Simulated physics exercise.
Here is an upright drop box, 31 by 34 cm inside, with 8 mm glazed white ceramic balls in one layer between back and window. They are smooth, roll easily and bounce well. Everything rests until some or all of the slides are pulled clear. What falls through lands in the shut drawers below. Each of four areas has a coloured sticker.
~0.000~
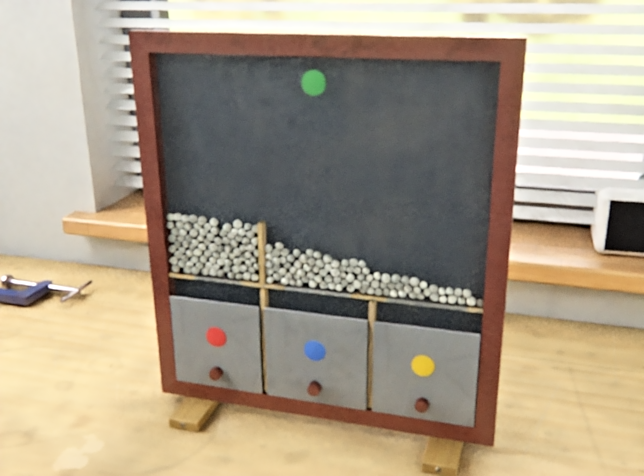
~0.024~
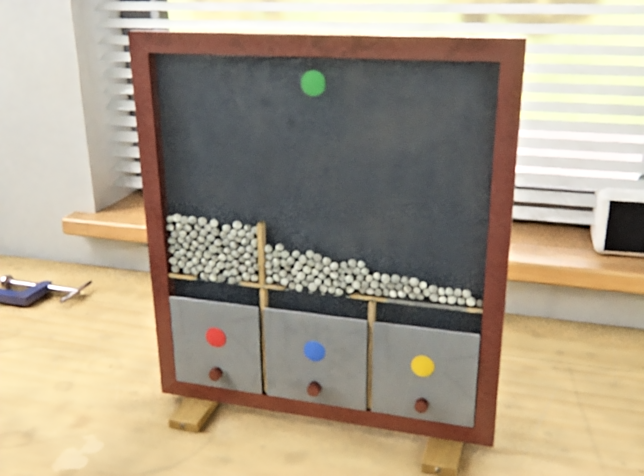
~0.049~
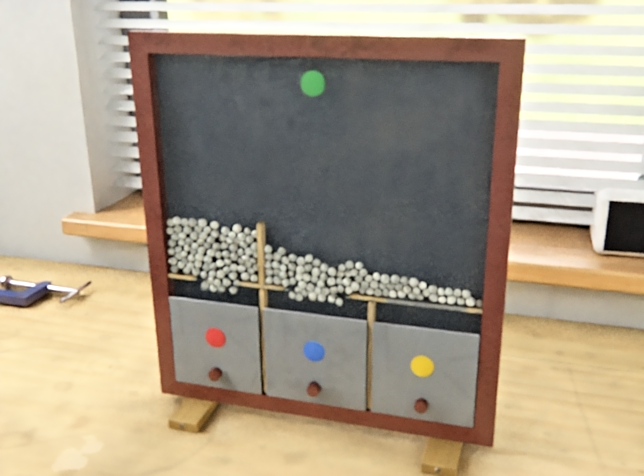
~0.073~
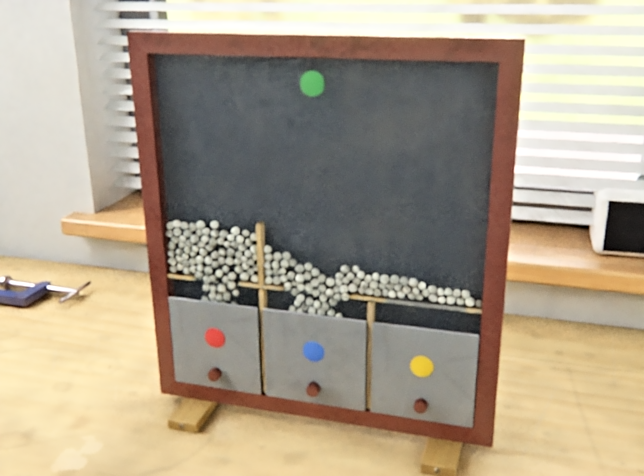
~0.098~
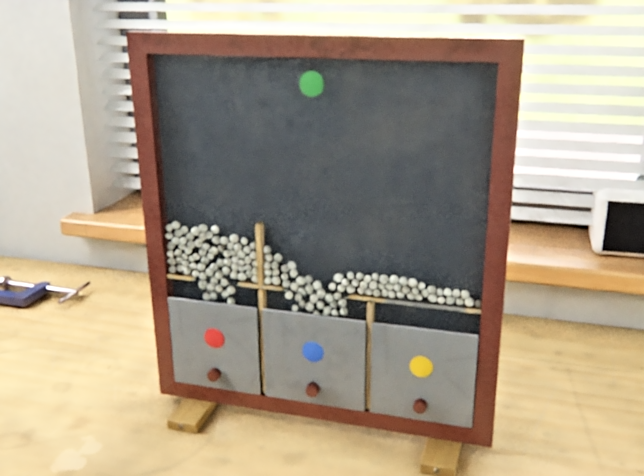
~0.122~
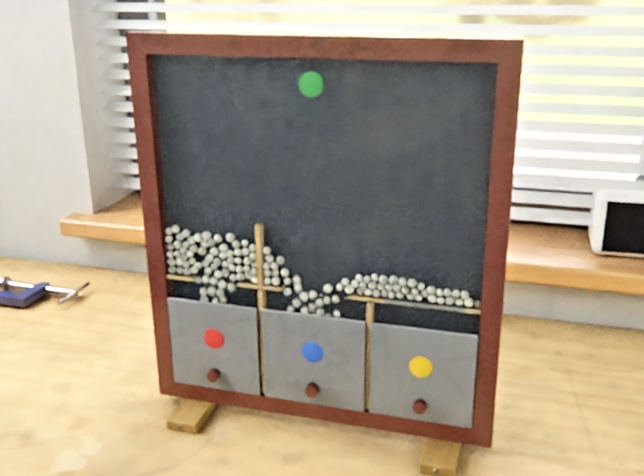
Small white balls heaped in an upright, dark-backed box began sinking through gaps above the red and blue stickers, dropping behind the grey panels, while those on the right, above the yellow sticker, barely moved.
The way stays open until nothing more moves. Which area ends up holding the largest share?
Answer: Red.
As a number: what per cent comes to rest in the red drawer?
Roughly 45 per cent.
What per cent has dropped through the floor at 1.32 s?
Roughly 80 per cent.
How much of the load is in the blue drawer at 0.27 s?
Some 25 per cent.
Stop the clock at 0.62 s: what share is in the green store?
Some 25 per cent.
After 0.27 s, 65 % are out; red 35 %, blue 25 %, green 35 %.
After 0.62 s, 75 % are out; red 45 %, blue 30 %, green 25 %.
After 1.32 s, 80 % are out; red 45 %, blue 35 %, green 20 %.
All still by 1.8 s, 80 % are out; red 45 %, blue 35 %, green 20 %, yellow 0 %.
